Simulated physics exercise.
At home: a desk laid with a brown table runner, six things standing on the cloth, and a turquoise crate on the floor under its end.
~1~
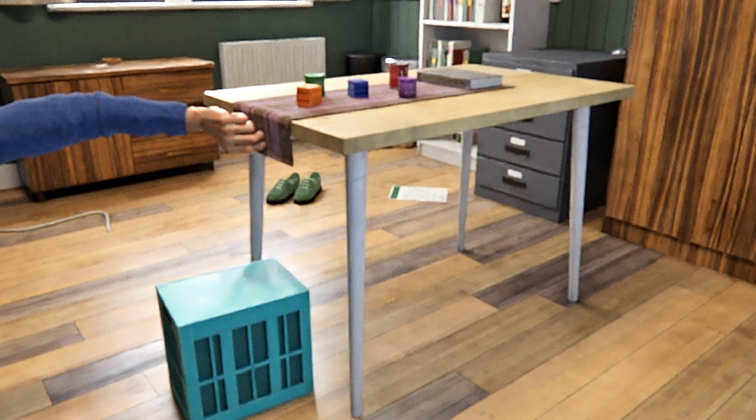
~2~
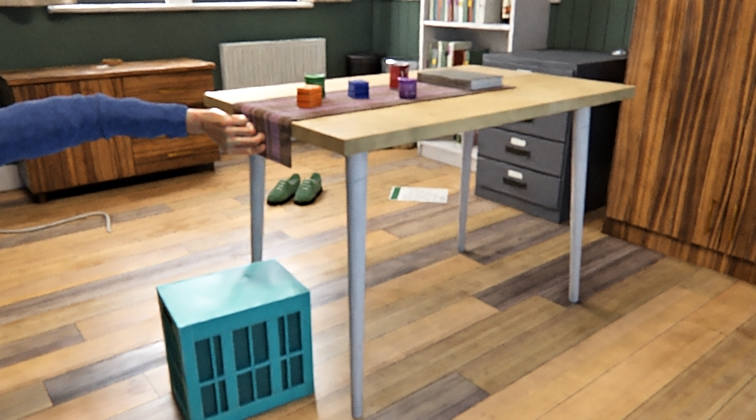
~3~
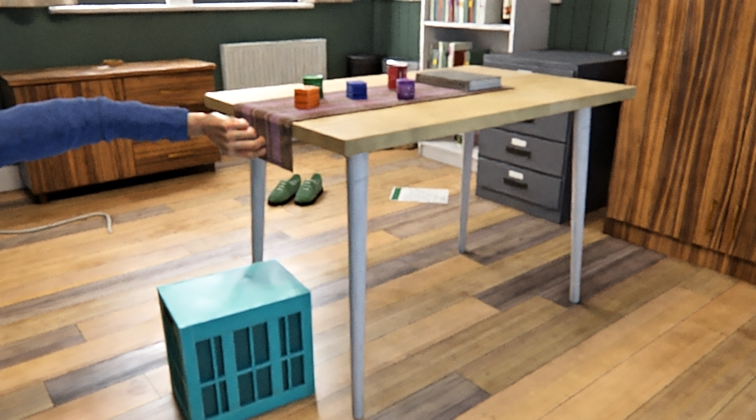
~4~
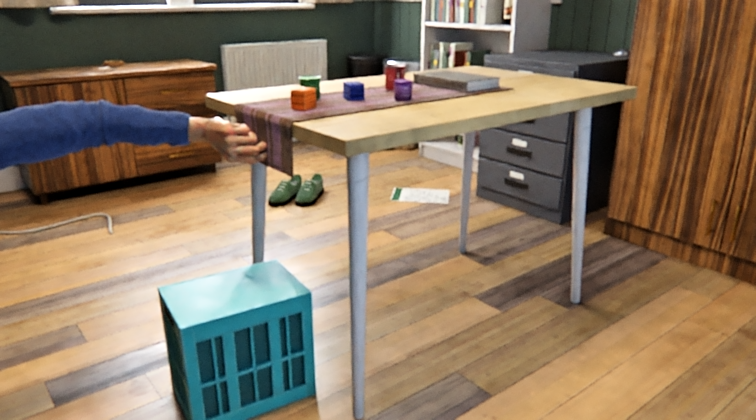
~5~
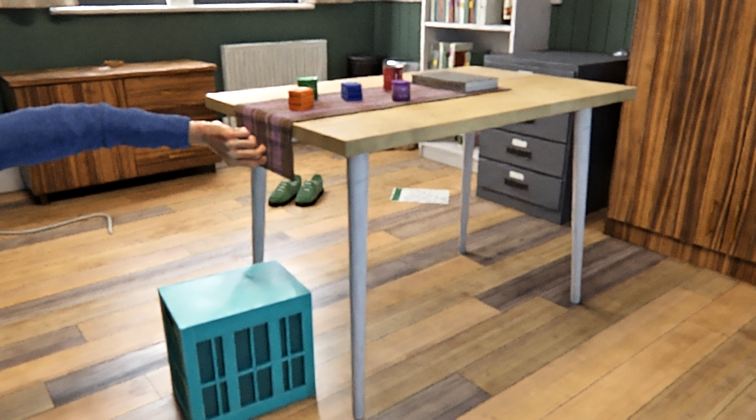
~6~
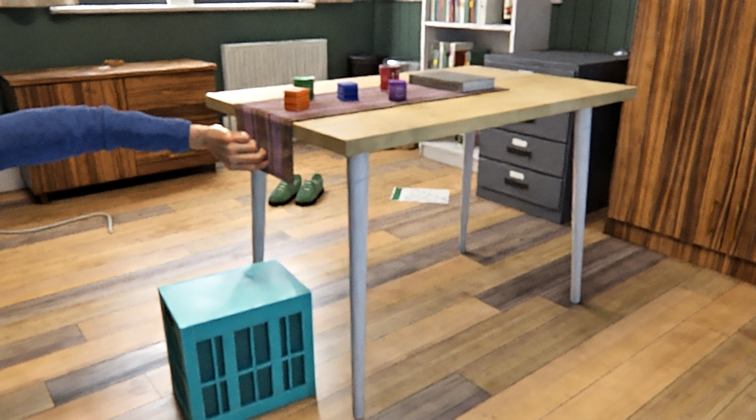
A hand in a blue sleeve slowly pulled a brown runner a little way over the left end of a desk, and the colourful little pots and cubes on it shifted left with the cloth.
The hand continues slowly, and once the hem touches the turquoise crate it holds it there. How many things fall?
Just three fall.
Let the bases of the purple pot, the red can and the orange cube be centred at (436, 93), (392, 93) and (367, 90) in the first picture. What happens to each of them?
Purple pot - stays aboard. Red can - stays aboard. Orange cube - stays aboard.
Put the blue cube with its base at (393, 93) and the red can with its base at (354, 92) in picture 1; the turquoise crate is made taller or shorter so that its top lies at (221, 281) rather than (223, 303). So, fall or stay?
As for the blue cube, it holds its spot; as for the red can, it holds its spot.
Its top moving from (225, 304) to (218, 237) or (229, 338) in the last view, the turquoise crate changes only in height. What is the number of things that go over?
In that case 1 and 4.
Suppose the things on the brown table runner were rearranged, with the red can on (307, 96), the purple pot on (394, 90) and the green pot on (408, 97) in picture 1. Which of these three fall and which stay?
Of these three, the red can takes a tumble, the purple pot rides it out, the green pot rides it out.
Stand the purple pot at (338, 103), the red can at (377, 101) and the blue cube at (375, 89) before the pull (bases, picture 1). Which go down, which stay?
Looking at each one, the purple pot drops away, the red can drops away and the blue cube remains in position.
Early on, hem near (266, 203); orange cube gone.
Midway, hem near (267, 244); orange cube and green pot gone.
Near the end, hem on the crate; orange cube, green pot and blue cube gone.
Finally, hem on the crate; orange cube, green pot and blue cube gone. The count of fallen things is three.
